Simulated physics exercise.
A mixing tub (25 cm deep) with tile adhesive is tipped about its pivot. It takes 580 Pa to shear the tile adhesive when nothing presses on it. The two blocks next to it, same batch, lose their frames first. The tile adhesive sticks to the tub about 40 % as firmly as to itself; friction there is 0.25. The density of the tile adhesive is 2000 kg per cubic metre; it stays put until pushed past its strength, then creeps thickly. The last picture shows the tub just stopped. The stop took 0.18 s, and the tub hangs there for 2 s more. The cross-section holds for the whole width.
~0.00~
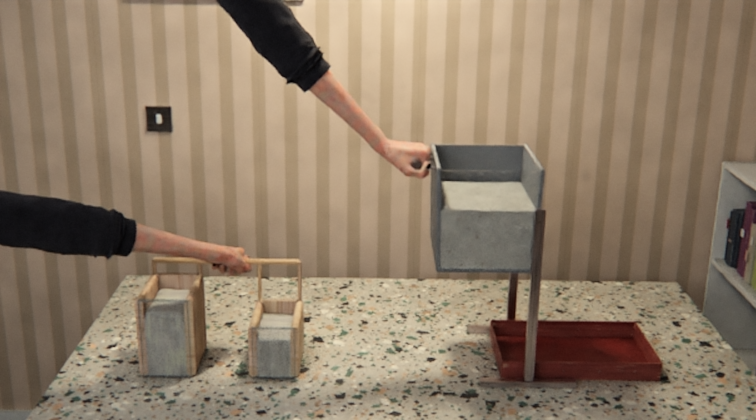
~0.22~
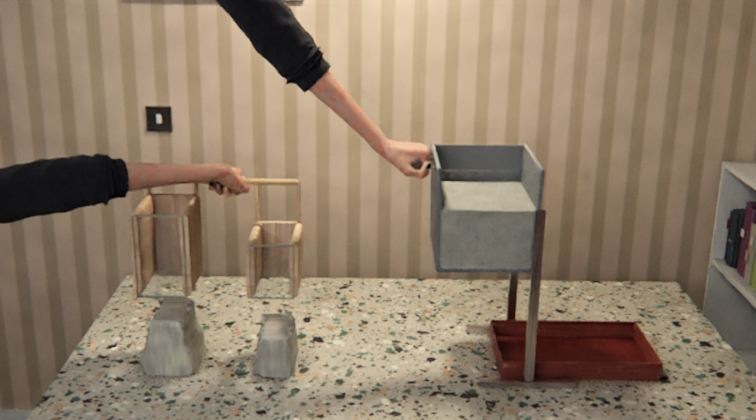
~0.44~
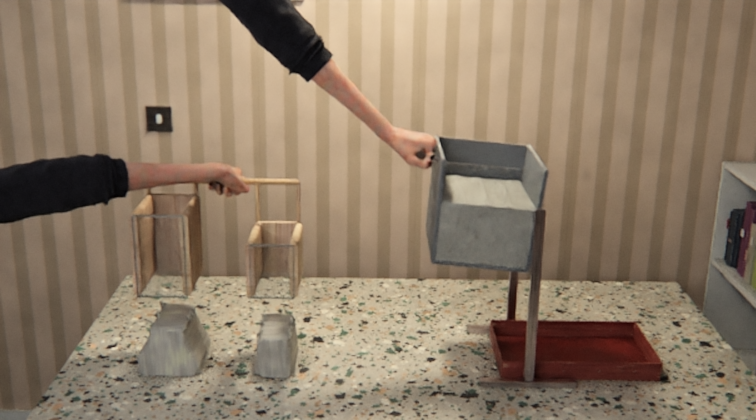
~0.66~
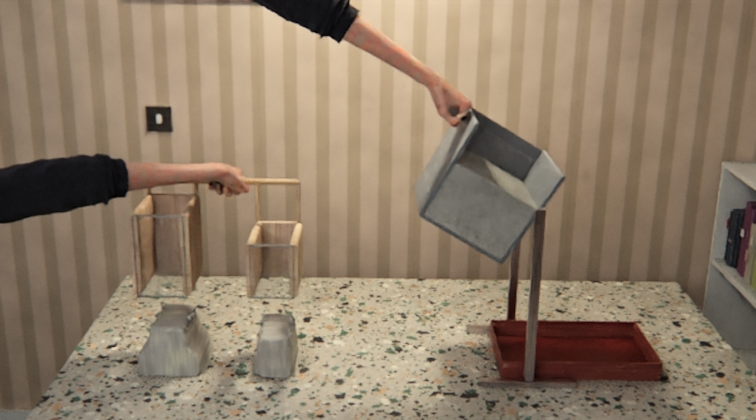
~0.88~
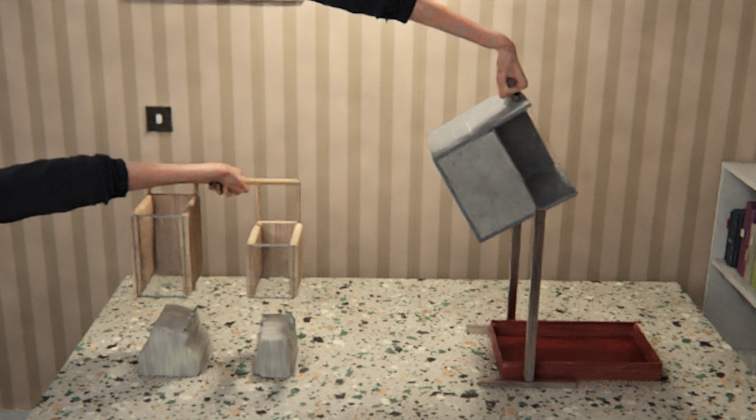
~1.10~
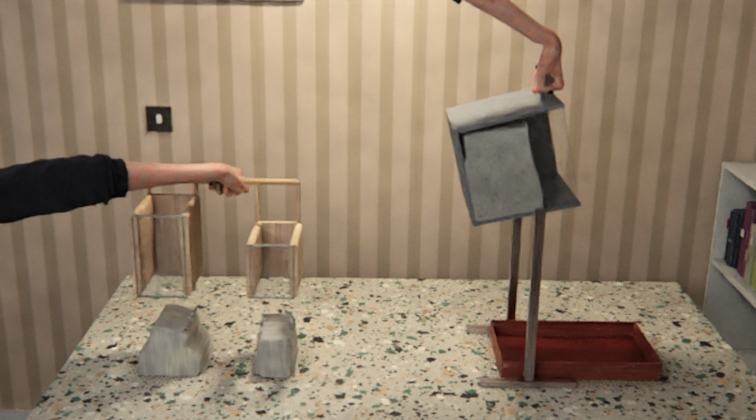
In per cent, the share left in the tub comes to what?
About 100 %.
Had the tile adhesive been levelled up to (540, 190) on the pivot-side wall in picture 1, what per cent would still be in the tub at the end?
It would be near 100 %.
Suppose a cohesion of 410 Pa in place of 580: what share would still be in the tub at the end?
Then about 100 %.
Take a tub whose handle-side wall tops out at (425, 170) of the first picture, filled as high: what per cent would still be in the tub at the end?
It would be near 100 %.
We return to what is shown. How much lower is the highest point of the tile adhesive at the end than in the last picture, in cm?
Roughly 3 cm.
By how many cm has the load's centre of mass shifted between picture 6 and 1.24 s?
About 2 cm.
By 1.24 s, the tub is at 76 degrees and holds 100 %.
By 1.41 s, the tub is at 76 degrees and holds 100 %.
By 1.58 s, the tub is at 76 degrees and holds 100 %.
By 1.75 s, the tub is at 76 degrees and holds 100 %.
By 3.10 s, at the end, the tub is at 76 degrees and holds 100 %.
